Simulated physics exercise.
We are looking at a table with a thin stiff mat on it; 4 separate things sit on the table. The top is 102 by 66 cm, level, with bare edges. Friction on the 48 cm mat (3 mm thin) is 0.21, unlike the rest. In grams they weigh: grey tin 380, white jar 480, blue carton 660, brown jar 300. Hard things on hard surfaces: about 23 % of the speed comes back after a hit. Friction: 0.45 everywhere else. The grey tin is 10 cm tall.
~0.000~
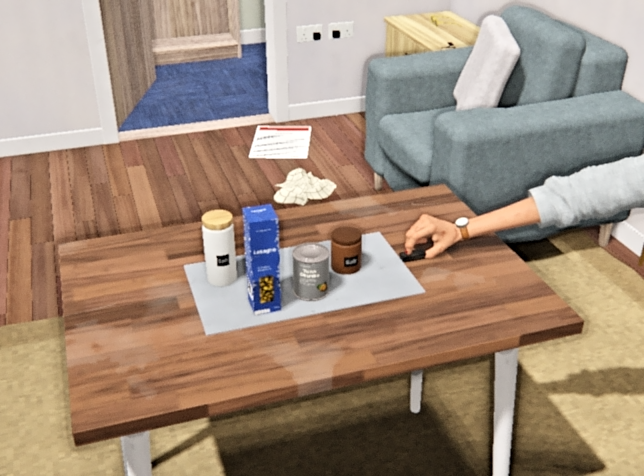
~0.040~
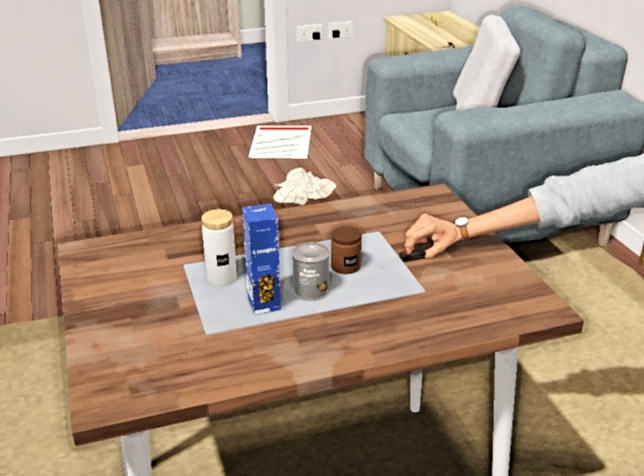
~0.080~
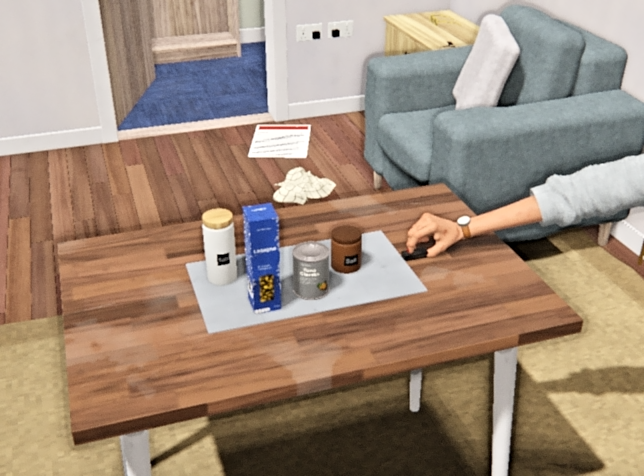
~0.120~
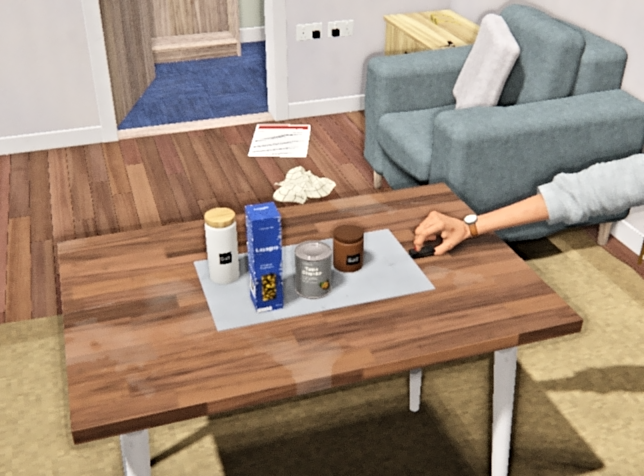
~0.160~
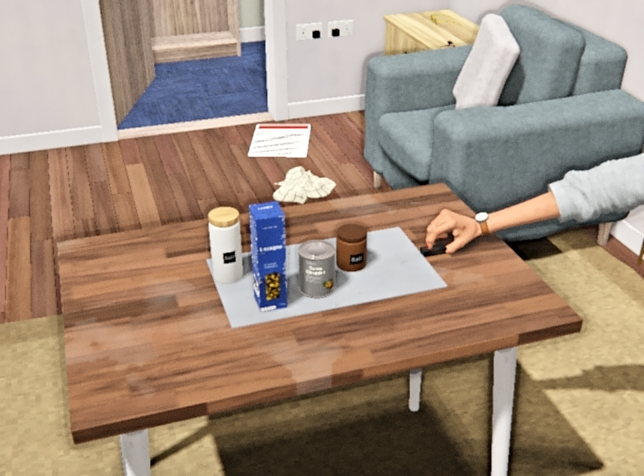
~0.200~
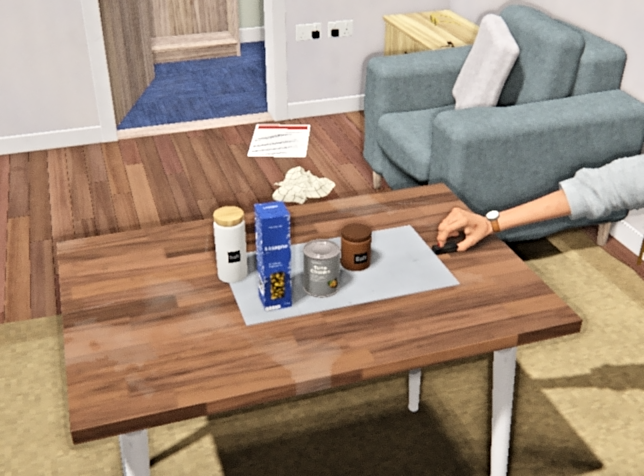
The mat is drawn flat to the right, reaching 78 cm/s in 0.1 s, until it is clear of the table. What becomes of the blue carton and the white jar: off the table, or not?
The blue carton drops to the floor, the white jar is still on the table.
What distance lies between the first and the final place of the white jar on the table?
About 8 cm.
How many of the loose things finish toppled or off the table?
In all, 3.
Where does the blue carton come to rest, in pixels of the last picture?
Near (639, 194).
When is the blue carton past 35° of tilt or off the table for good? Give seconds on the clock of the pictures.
At about 1.0 s.
Around 0.50 s, mat pulled 32 cm; blue carton shifted 21 cm near (358, 242); white jar at 8° to upright near (261, 240); brown jar shifted 22 cm.
Around 0.80 s, mat pulled 55 cm; brown jar now off the table; blue carton shifted 45 cm near (458, 225); white jar shifted 9 cm near (257, 241).
Around 1.20 s, mat pulled 87 cm; grey tin and blue carton now off the table; white jar shifted 8 cm near (256, 242).
Finally (1.9 s), off the table, grey tin, blue carton and brown jar; not toppled but over 6 cm from the start, white jar. Final places as that camera would see them, blue carton near (639, 194), white jar near (256, 242).
